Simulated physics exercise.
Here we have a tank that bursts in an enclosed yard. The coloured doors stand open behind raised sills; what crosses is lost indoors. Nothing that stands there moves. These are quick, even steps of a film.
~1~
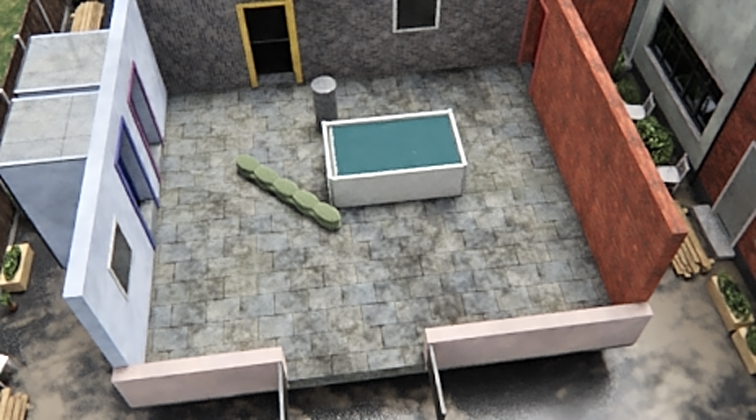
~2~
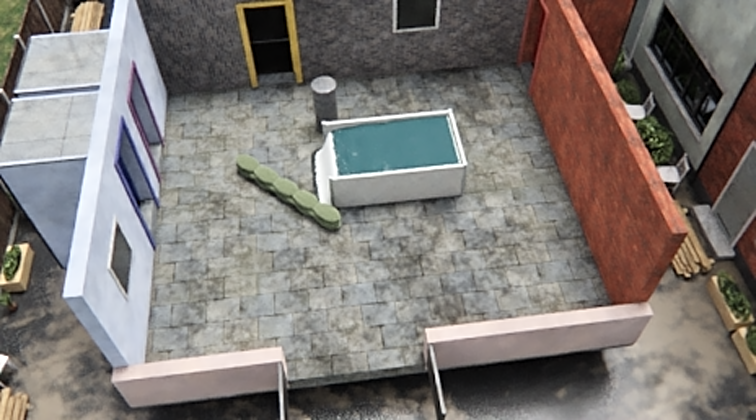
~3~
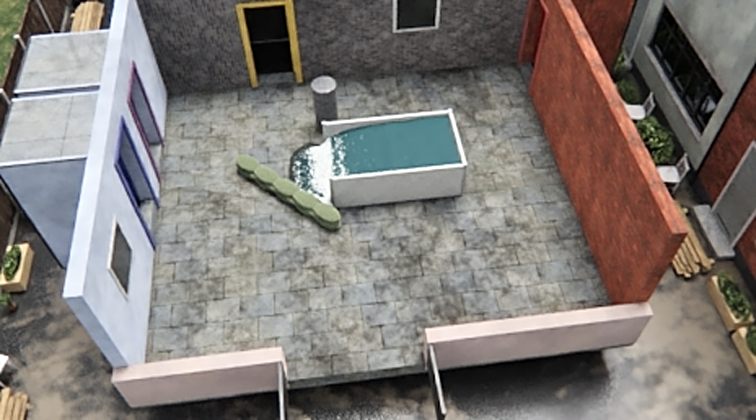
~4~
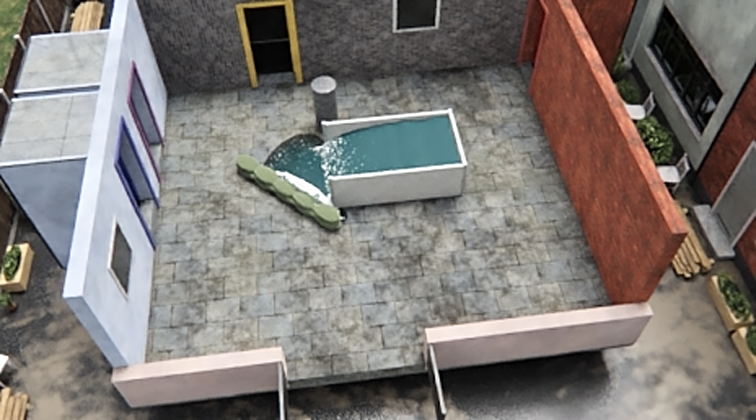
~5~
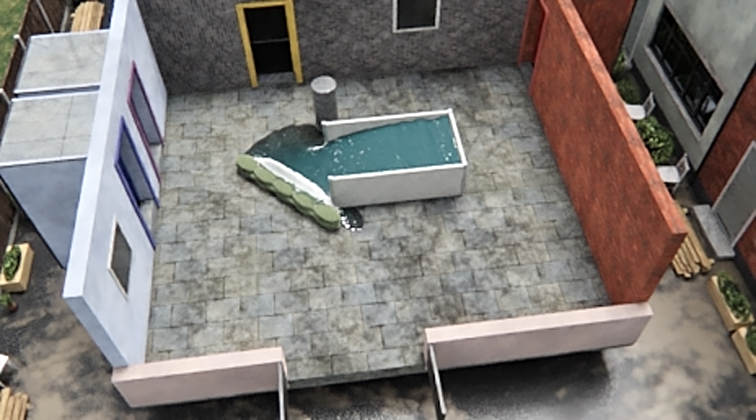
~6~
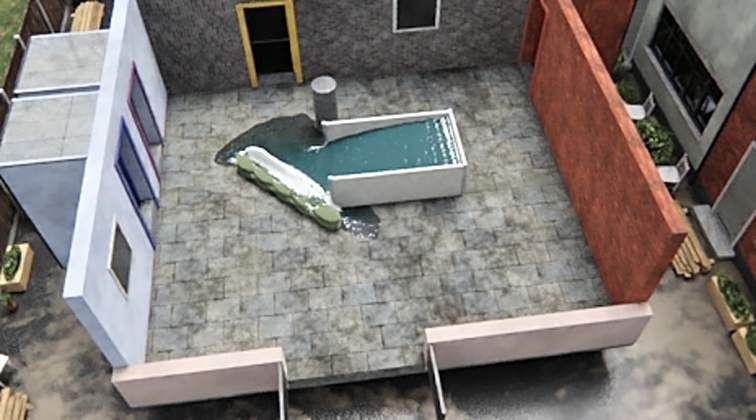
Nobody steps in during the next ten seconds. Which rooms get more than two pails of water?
In the end: The yellow door lets in a lot; the blue door admits no more than that; the red door admits no more than that; the purple door admits no more than that.
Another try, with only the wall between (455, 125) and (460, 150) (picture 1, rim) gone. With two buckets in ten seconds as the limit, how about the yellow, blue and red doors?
Yellow door keeps below it; blue door is under; red door is over.
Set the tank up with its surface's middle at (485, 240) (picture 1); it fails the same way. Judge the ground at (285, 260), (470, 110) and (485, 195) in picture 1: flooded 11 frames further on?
In that order: Under water, clear, no water.
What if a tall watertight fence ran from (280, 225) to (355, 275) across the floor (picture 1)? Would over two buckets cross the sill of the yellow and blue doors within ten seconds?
My reading: Yellow door goes over; blue door takes less.
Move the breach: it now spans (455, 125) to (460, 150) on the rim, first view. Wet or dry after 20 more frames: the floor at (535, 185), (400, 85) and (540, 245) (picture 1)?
As listed: Awash, awash, wet.
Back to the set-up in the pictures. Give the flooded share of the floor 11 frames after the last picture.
Roughly 35 per cent.
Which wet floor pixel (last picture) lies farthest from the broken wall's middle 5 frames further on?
Roughly at (167, 109).
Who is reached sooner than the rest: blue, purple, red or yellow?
It is the purple one.
A moment on, water covers 20 % of the floor; the yellow door not reached, the blue door not reached, the red door not reached, the purple door wet at the sill, nothing in.
Next, water covers 35 % of the floor; the yellow door under two buckets in, the blue door not reached, the red door not reached, the purple door wet at the sill, nothing in.
Then, water covers 35 % of the floor; the yellow door far over two buckets in, the blue door wet at the sill, nothing in, the red door not reached, the purple door under two buckets in.
Later, water covers 70 % of the floor; the yellow door far over two buckets in, the blue door wet at the sill, nothing in, the red door not reached, the purple door under two buckets in.
In the end, water covers 85 % of the floor; the yellow door far over two buckets in, the blue door wet at the sill, nothing in, the red door wet at the sill, nothing in, the purple door under two buckets in.
